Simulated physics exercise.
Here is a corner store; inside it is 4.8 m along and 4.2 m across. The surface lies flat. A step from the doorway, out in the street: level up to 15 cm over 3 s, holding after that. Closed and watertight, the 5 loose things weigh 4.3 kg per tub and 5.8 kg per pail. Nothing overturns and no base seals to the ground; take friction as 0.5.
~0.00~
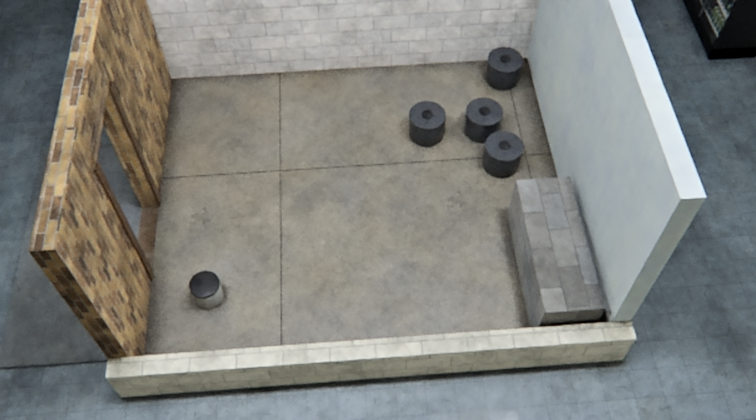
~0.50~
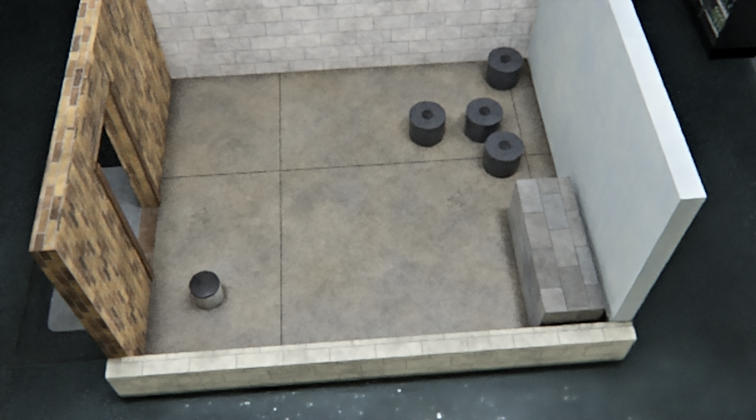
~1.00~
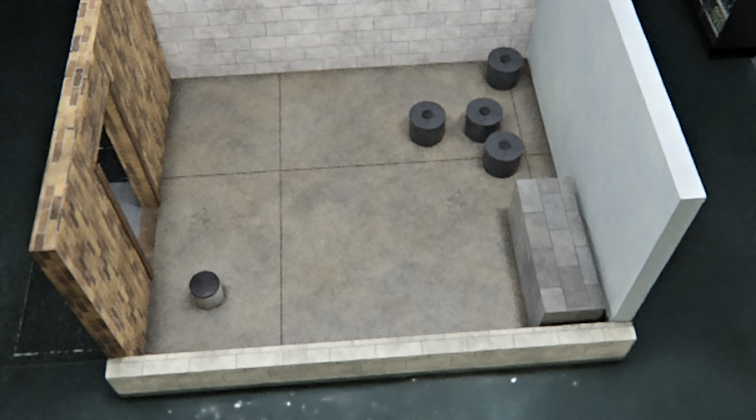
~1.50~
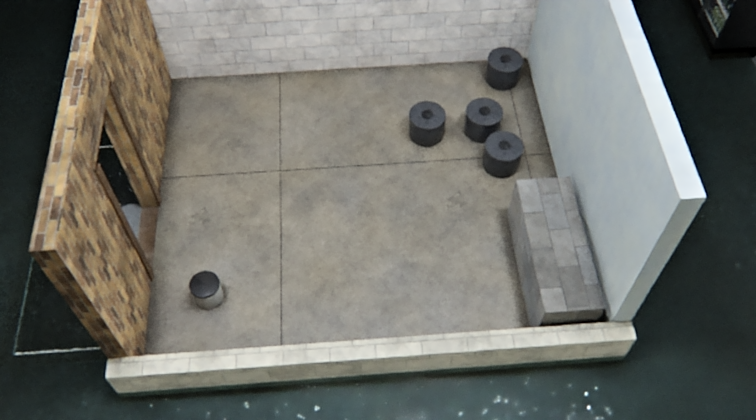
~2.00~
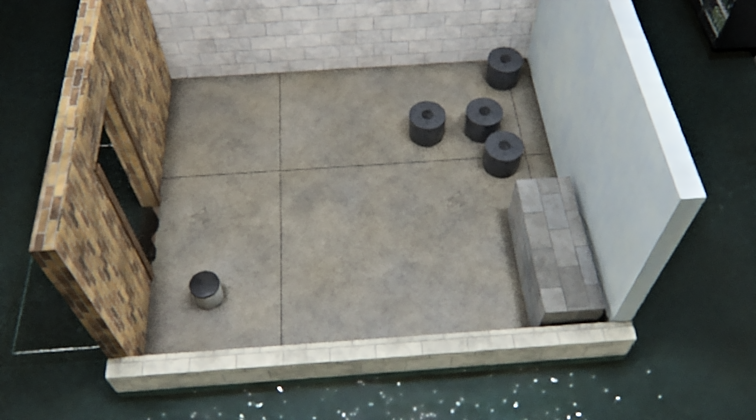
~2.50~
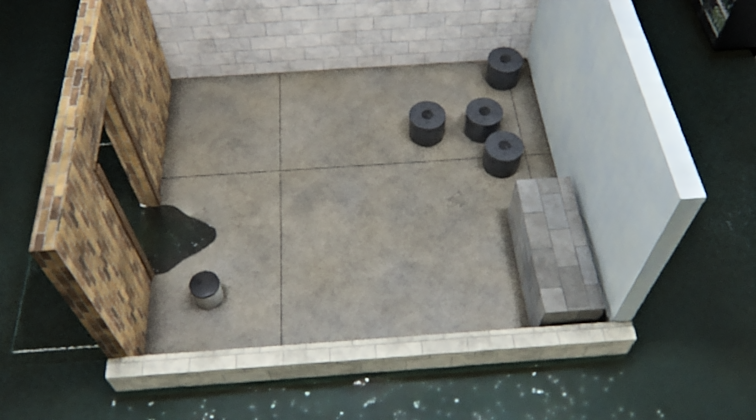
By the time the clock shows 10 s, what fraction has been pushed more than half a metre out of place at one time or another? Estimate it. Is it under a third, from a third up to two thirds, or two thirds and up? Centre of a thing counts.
I would say under a third.
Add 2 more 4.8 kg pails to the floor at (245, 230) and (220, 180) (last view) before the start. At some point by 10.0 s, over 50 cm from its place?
So the first ends up beyond that distance while the second ends up within that distance.
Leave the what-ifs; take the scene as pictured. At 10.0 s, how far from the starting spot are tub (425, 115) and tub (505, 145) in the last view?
20 cm and 80 cm respectively.
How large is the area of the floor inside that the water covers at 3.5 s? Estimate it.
Some 2.5 m2 of it.
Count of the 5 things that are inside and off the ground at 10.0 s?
I get 4.
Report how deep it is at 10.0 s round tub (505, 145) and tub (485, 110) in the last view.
First roughly 4 cm, second roughly 4 cm.
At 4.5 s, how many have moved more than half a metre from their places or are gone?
By my tally, 0.
After 3.5 s 0 of 5 are over 50 cm from their spots; 0 afloat.
After 4.5 s 0 of 5 are over 50 cm from their spots; 0 afloat.
After 7.0 s 0 of 5 are over 50 cm from their spots; 0 afloat.
After 10.0 s 1 of 5 are over 50 cm from their spots, and 1 have been at some point; 4 afloat.
